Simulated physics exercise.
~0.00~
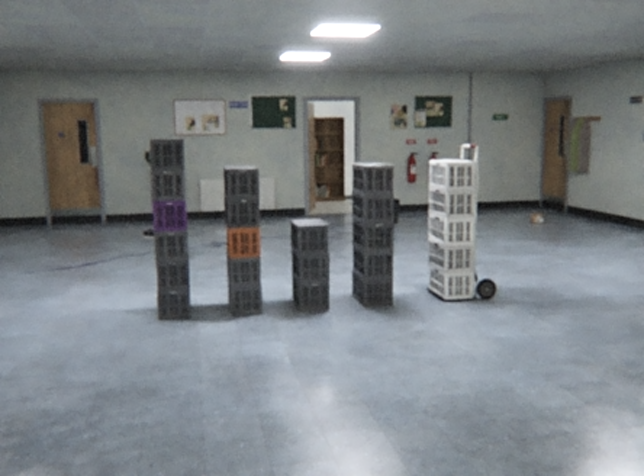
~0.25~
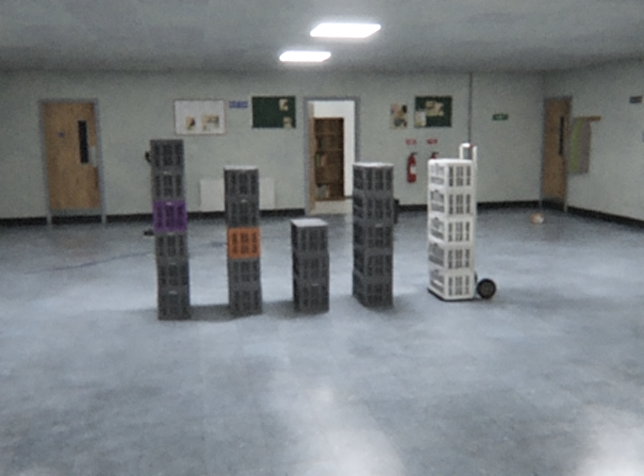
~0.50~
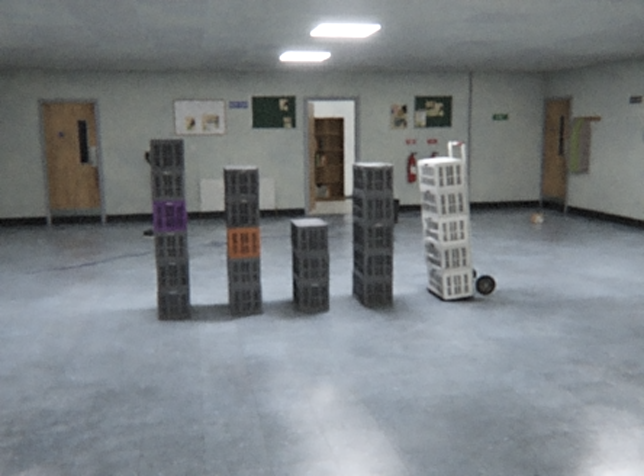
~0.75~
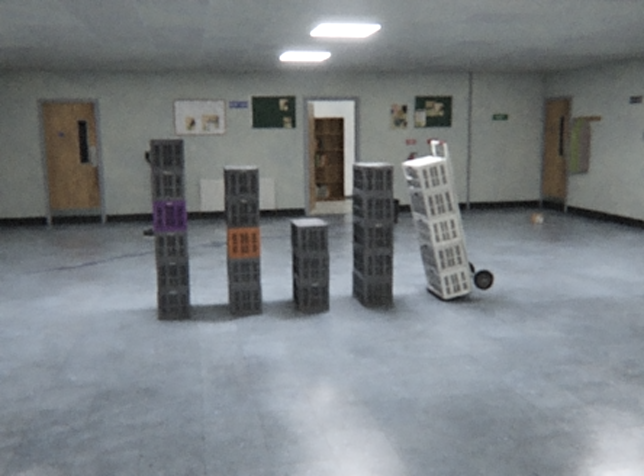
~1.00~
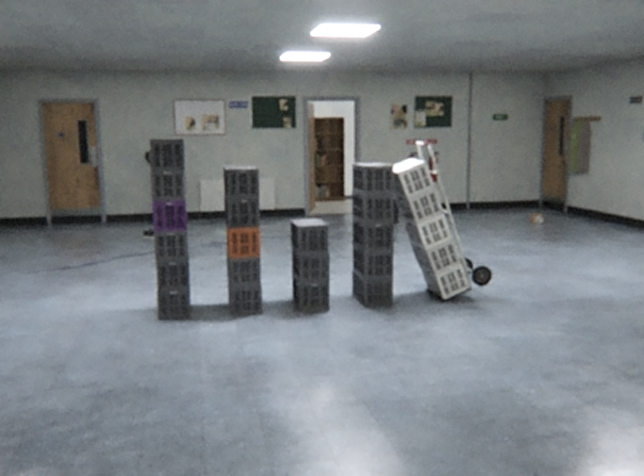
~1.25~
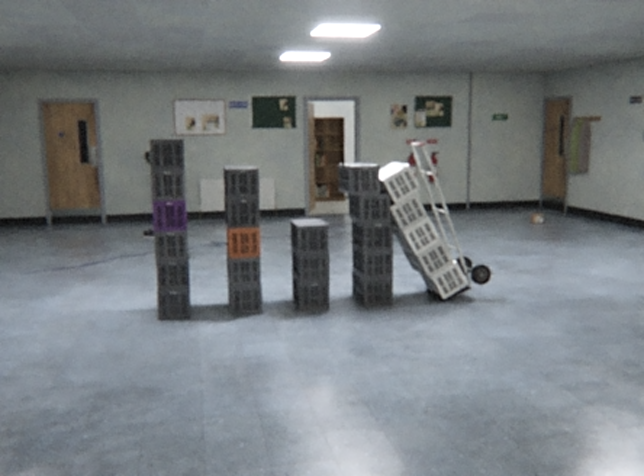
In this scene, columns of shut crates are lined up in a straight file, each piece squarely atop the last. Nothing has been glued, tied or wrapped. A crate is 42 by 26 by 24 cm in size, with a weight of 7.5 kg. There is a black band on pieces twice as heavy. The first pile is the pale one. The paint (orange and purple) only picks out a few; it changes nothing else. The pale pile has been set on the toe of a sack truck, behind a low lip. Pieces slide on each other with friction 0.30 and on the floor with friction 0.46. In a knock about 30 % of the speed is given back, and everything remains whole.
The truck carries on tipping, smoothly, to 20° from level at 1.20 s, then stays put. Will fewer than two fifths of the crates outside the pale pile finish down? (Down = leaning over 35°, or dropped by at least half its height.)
No, over two fifths of them.
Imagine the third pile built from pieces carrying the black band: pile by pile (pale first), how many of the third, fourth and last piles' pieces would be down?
Third: 3; fourth: 5; last: 6.
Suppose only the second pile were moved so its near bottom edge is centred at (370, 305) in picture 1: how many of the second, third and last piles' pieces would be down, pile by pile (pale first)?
Then, pile by pile: Second 4, third 3, last 6.
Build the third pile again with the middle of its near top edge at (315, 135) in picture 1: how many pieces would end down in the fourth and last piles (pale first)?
Result: Fourth pile 4, last pile 6.
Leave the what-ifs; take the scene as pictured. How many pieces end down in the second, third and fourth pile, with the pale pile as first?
Counts - second: 5, third: 3, fourth: 5.
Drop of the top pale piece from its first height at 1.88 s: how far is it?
Roughly 30 cm.
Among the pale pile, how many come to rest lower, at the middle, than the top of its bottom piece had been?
I count 2 in total.
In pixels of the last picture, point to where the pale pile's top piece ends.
In the last view it ends up close to (330, 236).
After 1.88 s, 5 of the pale pile down; 1 of the 19 other crates down.
After 2.78 s, 5 of the pale pile down; 8 of the 19 other crates down; orange crate leaning 26°; purple crate leaning 8°.
After 3.70 s, 5 of the pale pile down; 19 of the 19 other crates down; purple crate on its side; orange crate leaning 39°, 18 cm lower.
At rest (5.0 s), 5 of the pale pile down; 19 of the 19 other crates down; purple crate upside down; orange crate 23 cm lower. That is 100 per cent. As the last picture would show them, middles, orange crate near (138, 271).
